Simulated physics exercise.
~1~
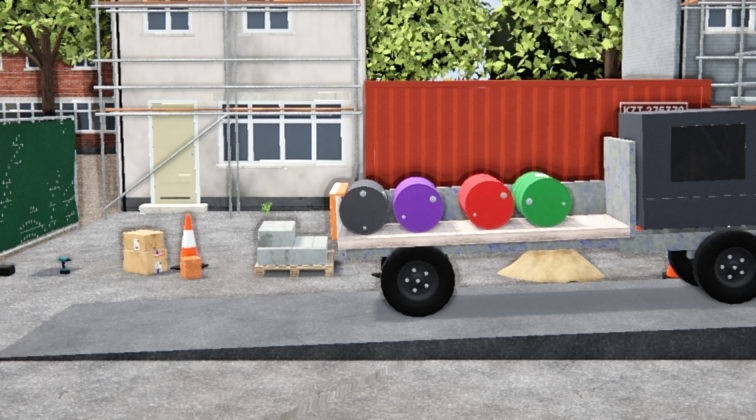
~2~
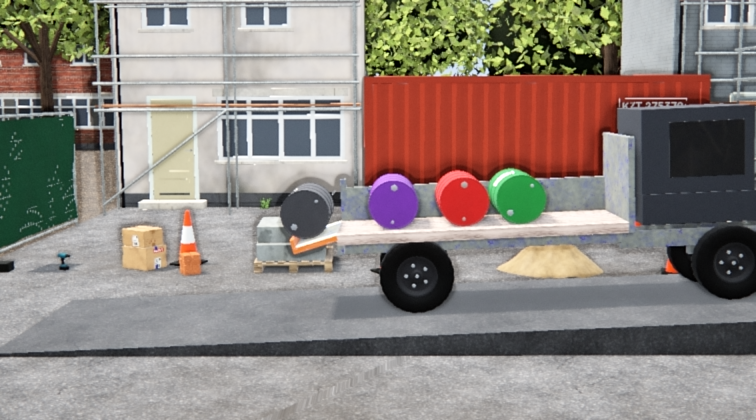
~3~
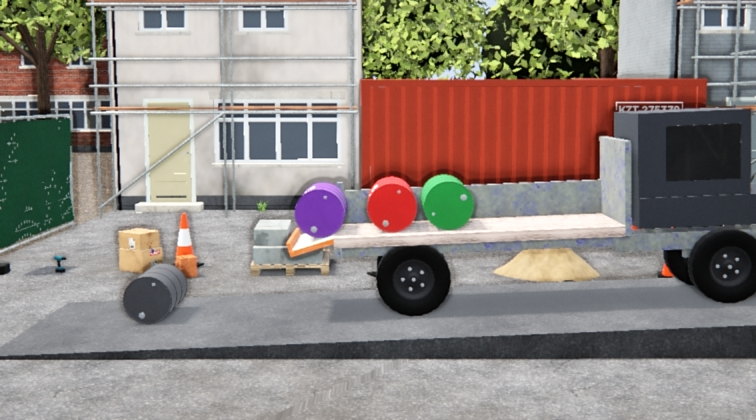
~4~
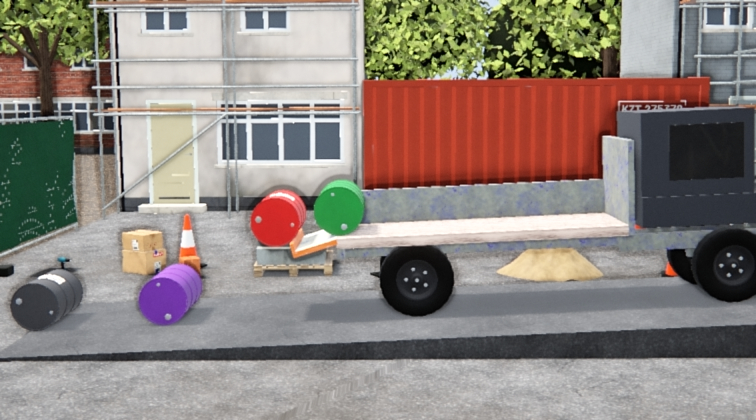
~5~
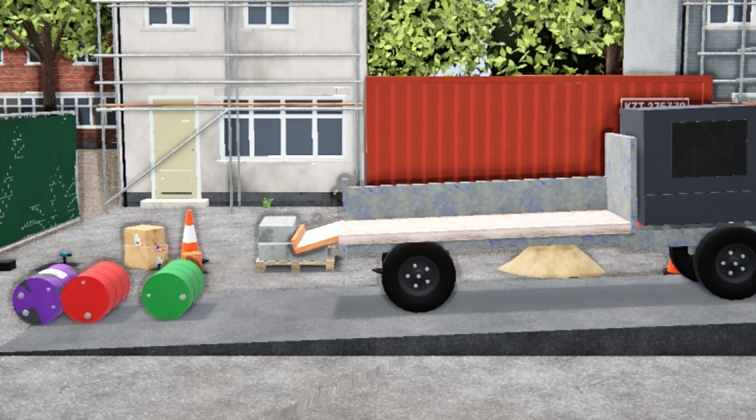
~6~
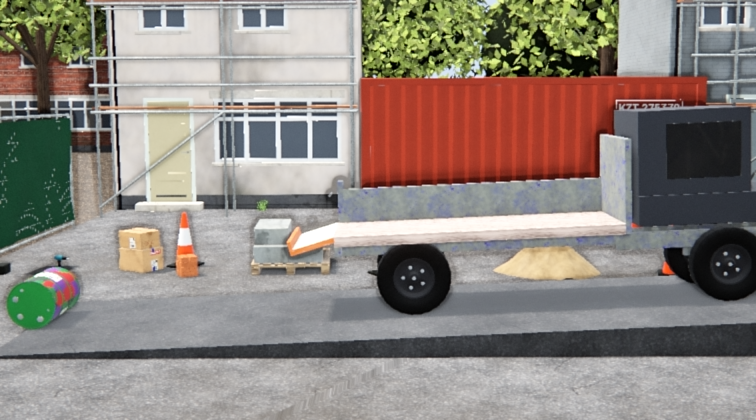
Outside a house covered in scaffolding, the tailgate of a parked truck dropped open, and a grey drum, then the purple, red and green ones, rolled off to the left and down the road, leaving the bed empty.
